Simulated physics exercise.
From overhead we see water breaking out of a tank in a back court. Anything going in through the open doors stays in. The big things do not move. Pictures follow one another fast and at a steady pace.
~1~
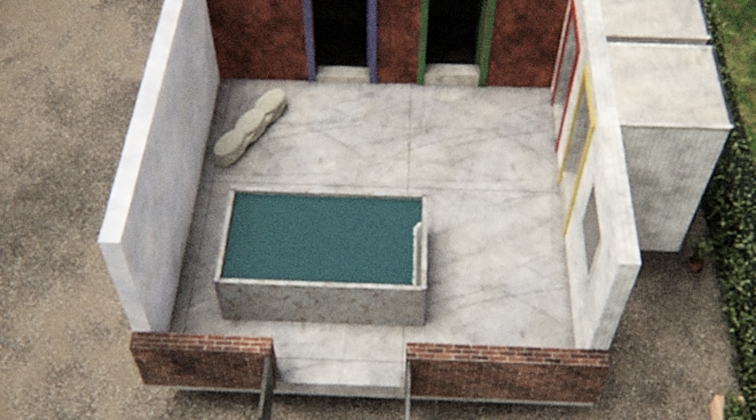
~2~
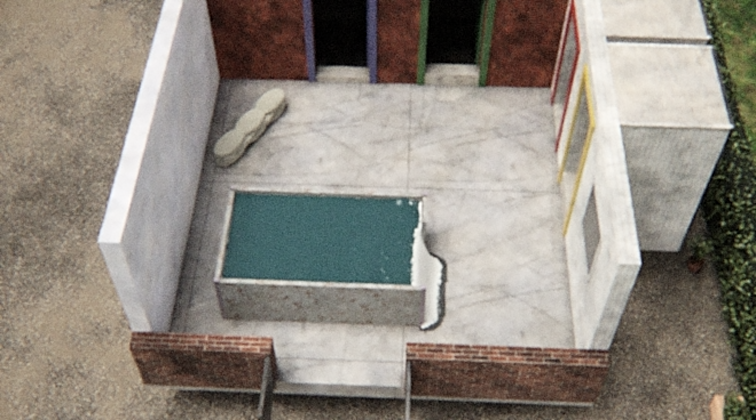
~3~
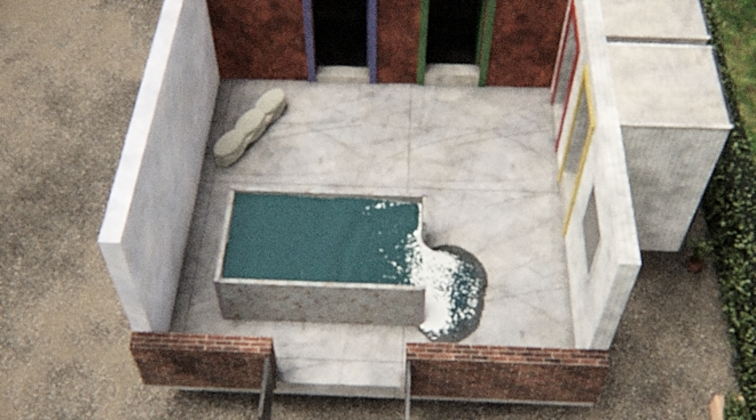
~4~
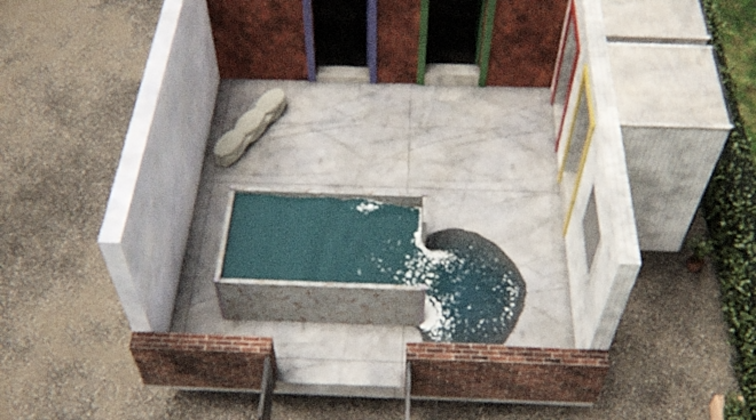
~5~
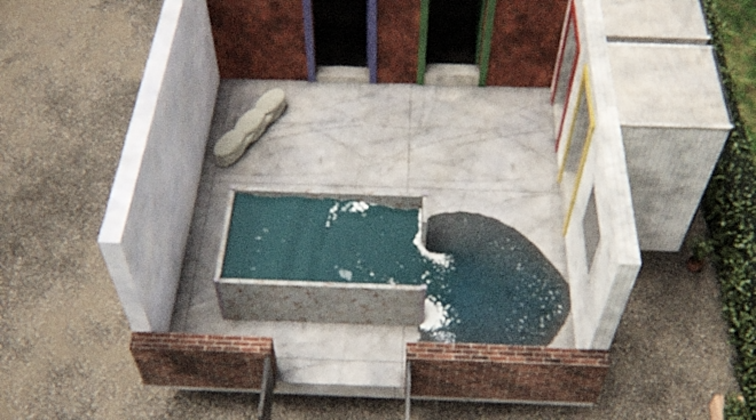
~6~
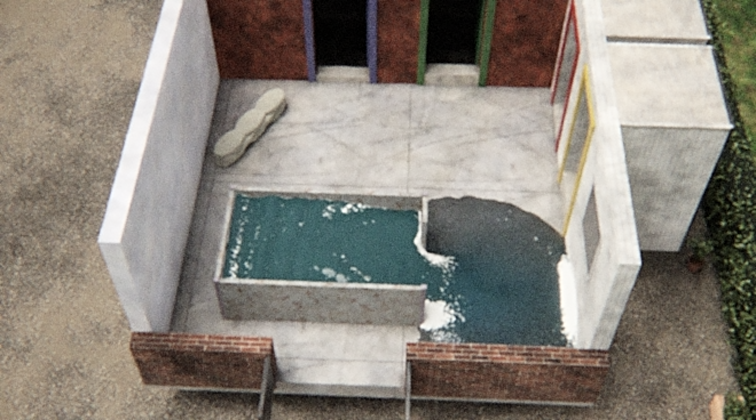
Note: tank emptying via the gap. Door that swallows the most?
Red.
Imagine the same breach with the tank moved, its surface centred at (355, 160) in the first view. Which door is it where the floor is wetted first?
That would be the door marked yellow.
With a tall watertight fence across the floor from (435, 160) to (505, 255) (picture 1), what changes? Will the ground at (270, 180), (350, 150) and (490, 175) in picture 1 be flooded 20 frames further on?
Going through them in order, I get high and dry, inundated and inundated.
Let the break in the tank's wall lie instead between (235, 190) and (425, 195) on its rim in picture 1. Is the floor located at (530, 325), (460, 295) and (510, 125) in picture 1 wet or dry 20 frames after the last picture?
Listed as asked, the three spots end up still bare, still bare and wetted.
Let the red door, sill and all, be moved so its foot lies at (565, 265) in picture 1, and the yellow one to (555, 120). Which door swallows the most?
The red-painted one.
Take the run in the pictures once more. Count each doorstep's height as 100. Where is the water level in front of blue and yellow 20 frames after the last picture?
I'd put the first at close to 30 per cent and the second at close to 60 per cent.
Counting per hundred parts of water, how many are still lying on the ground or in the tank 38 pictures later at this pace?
Estimate: Some 96 %.
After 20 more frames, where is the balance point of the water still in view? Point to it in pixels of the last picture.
The water's middle lies around (428, 250).
A moment on, water covers 20 % of the floor; blue door not reached, red door not reached, green door not reached, yellow door wet at the sill, nothing in.
Next, water covers 30 % of the floor; blue door not reached, red door wet at the sill, nothing in, green door not reached, yellow door wet at the sill, nothing in.
Then, water covers 60 % of the floor; blue door wet at the sill, nothing in, red door wet at the sill, nothing in, green door wet at the sill, nothing in, yellow door wet at the sill, nothing in.
Later, water covers 85 % of the floor; blue door wet at the sill, nothing in, red door some in, green door wet at the sill, nothing in, yellow door wet at the sill, nothing in.
In the end, water covers 95 % of the floor; blue door wet at the sill, nothing in, red door a lot in, green door wet at the sill, nothing in, yellow door wet at the sill, nothing in; the red door has let in the most.
